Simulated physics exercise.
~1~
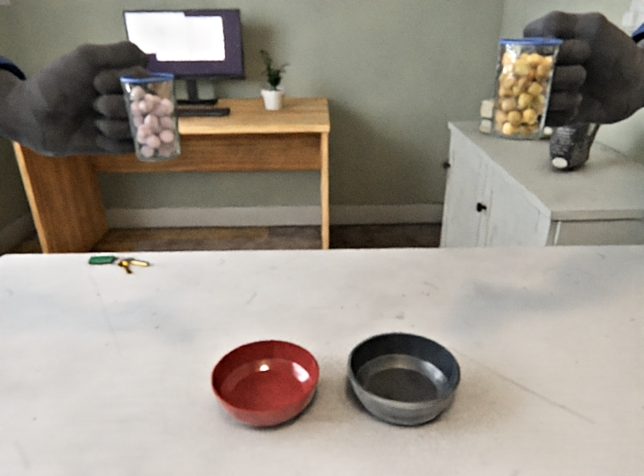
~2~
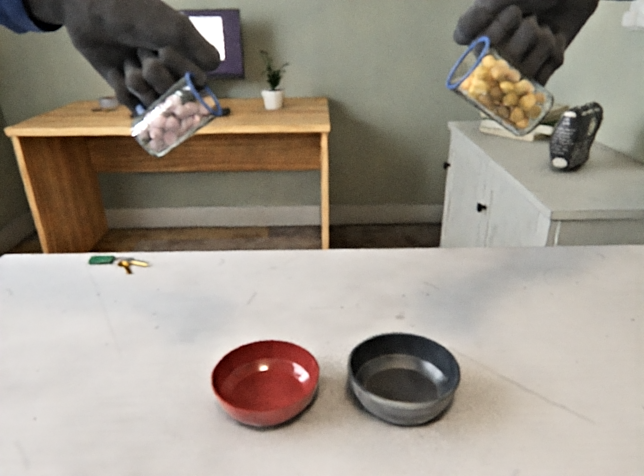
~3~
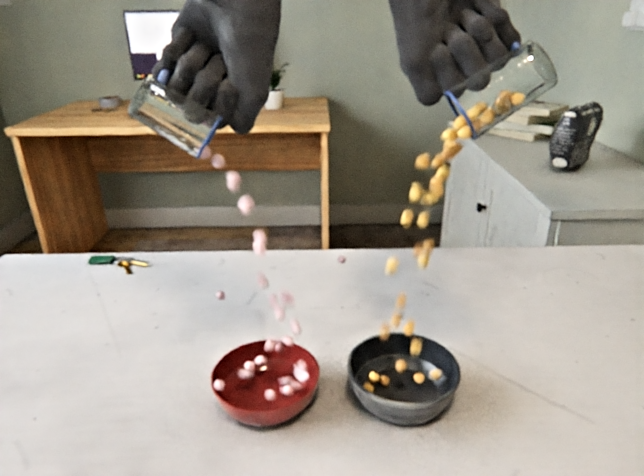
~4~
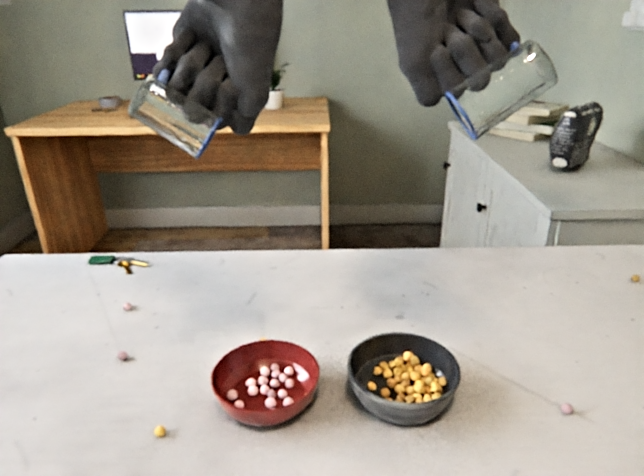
On a white table, gloved hands tipping pink and yellow pieces from clear cups into red and grey dishes, a few scattering outside.
